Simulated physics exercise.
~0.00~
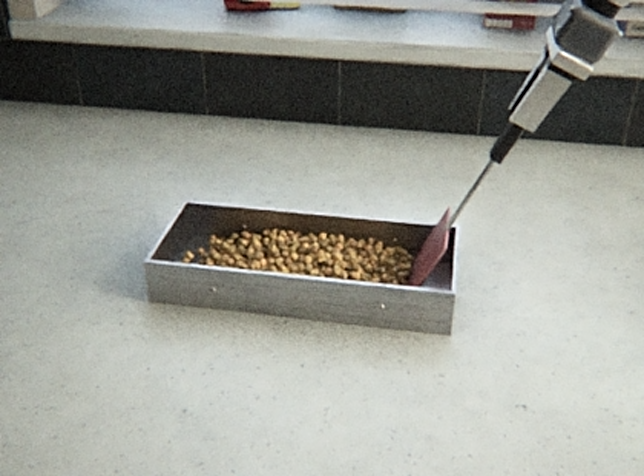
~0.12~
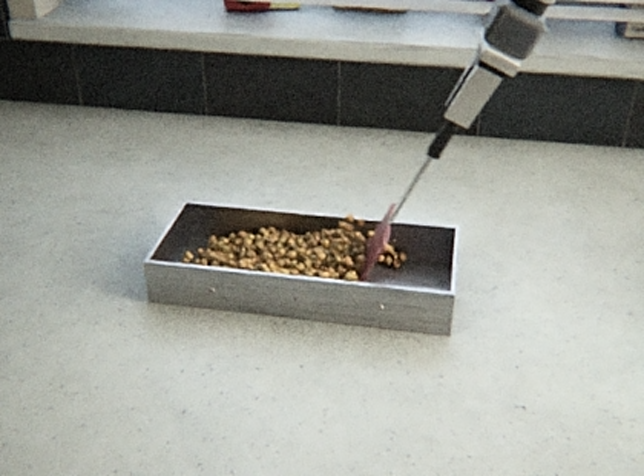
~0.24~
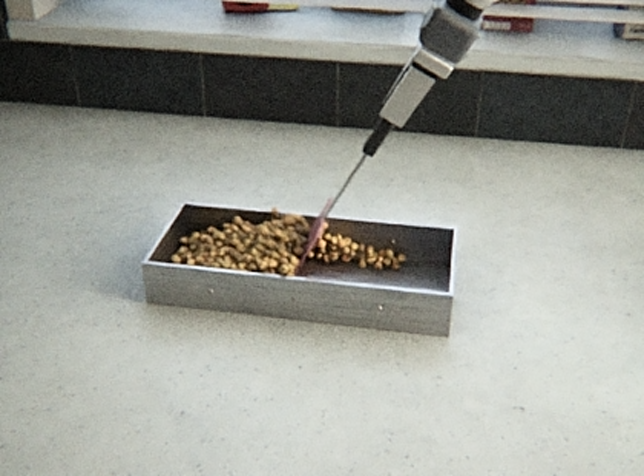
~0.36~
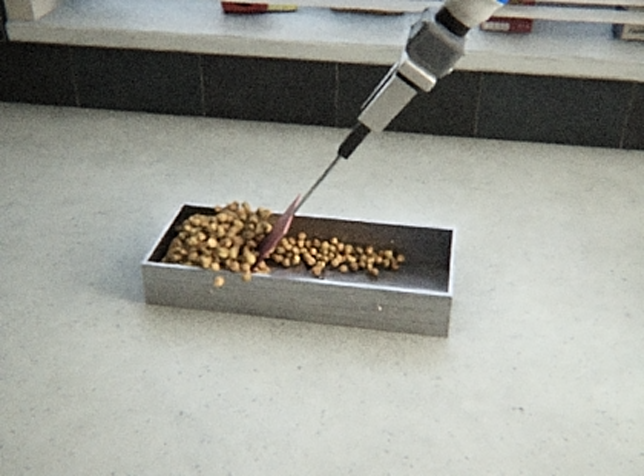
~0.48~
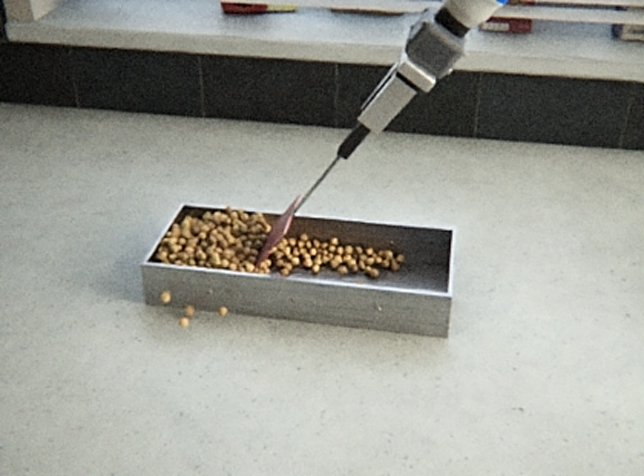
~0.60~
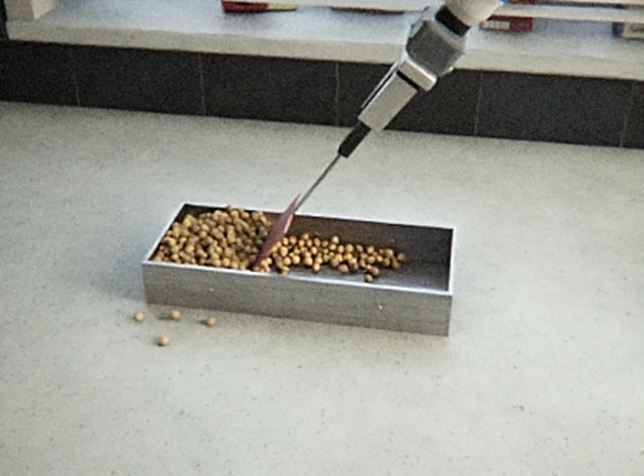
In this clip, a robotic arm drags a reddish spatula leftward through chickpeas in a shallow metal tin, heaping them at the left end before stopping. A few spill over the near side and come to lie on the pale surface, while most remain in the tin.
